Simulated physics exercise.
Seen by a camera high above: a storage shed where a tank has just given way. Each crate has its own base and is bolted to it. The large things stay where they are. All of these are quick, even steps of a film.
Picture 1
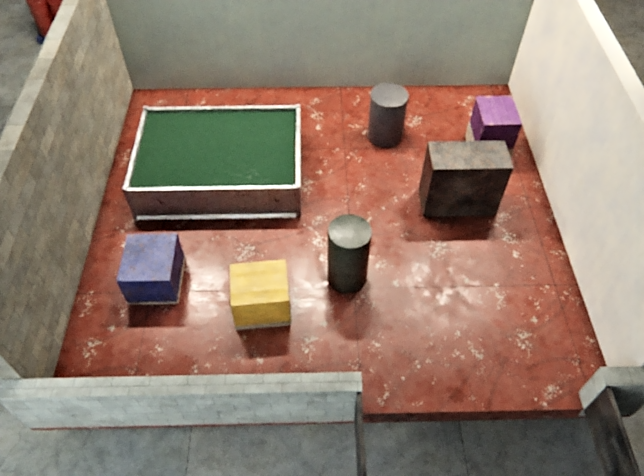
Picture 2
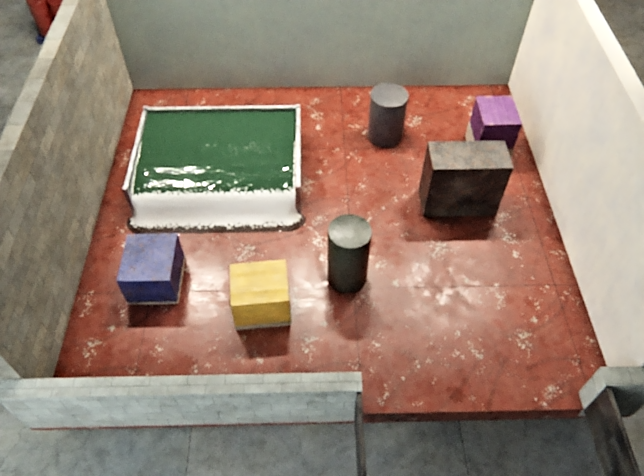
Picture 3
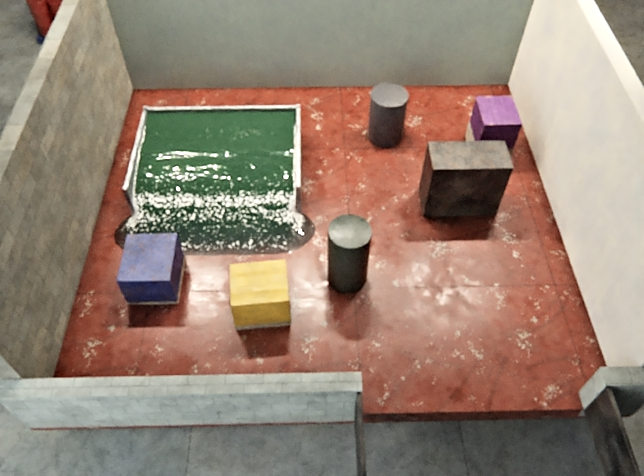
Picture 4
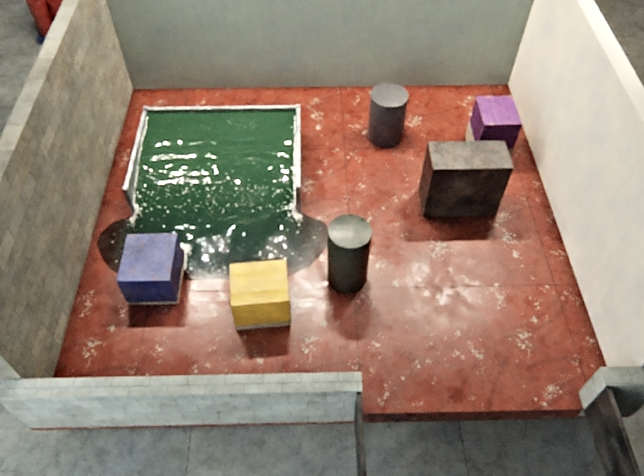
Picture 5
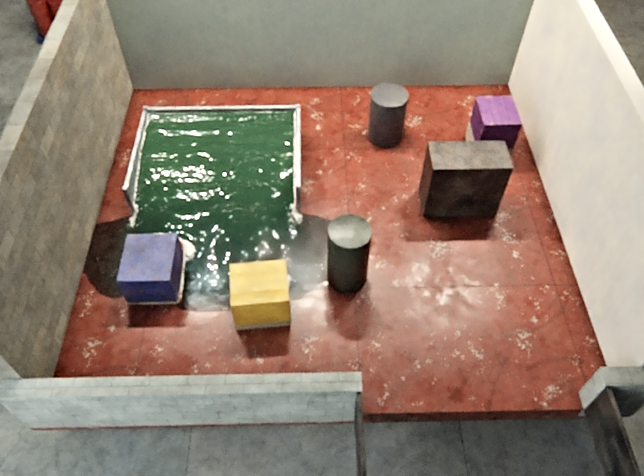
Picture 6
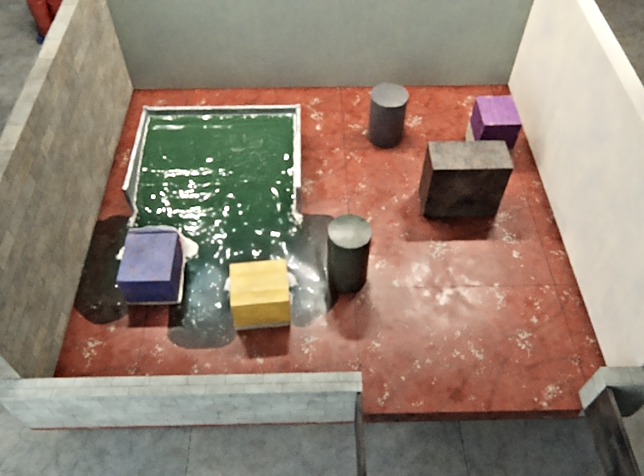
Green water sits still in an open tank on a red floor, then bursts through the tank's near side in a white, foamy rush. It spreads toward the viewer as a dark-edged pool, reaches the blue and yellow blocks, and flows around them and beside the nearer dark cylinder.
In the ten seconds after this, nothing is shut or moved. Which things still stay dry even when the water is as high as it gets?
Taking each one: The purple crate stays dry; the blue crate does not stay dry; the yellow crate does not stay dry.
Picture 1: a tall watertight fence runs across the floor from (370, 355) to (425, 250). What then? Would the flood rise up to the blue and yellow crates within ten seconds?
Blue: Reached; yellow: Reached.
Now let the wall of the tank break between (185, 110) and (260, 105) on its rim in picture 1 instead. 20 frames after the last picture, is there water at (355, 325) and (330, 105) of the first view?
First spot unflooded, second spot swamped.
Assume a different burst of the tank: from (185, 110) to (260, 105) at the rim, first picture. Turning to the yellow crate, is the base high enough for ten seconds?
Note: Yellow crate is never reached.
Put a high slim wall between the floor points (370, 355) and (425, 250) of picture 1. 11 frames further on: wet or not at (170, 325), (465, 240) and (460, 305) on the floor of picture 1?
Outcome by spot, in order - watered, unwatered, unwatered.
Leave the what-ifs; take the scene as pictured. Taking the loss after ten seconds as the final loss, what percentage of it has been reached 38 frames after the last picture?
Around 60 percent.
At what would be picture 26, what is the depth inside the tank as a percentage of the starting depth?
It works out to roughly 22 %.
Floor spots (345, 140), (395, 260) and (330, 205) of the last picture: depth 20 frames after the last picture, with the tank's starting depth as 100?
The depths come to near 0, 4 and 2 per cent respectively.
A moment on, water covers 25 % of the floor; the purple crate not reached, the blue crate water round its plinth, the yellow crate water round its plinth.
Next, water covers 40 % of the floor; the purple crate not reached, the blue crate water round its plinth, the yellow crate water round its plinth.
Then, water covers 55 % of the floor; the purple crate not reached, the blue crate water round its plinth, the yellow crate water round its plinth.
Later, water covers 85 % of the floor; the purple crate water round its plinth, the blue crate water round its plinth, the yellow crate water round its plinth.
In the end, water covers 100 % of the floor; the purple crate stayed above the water, the blue crate was topped, the yellow crate was topped.
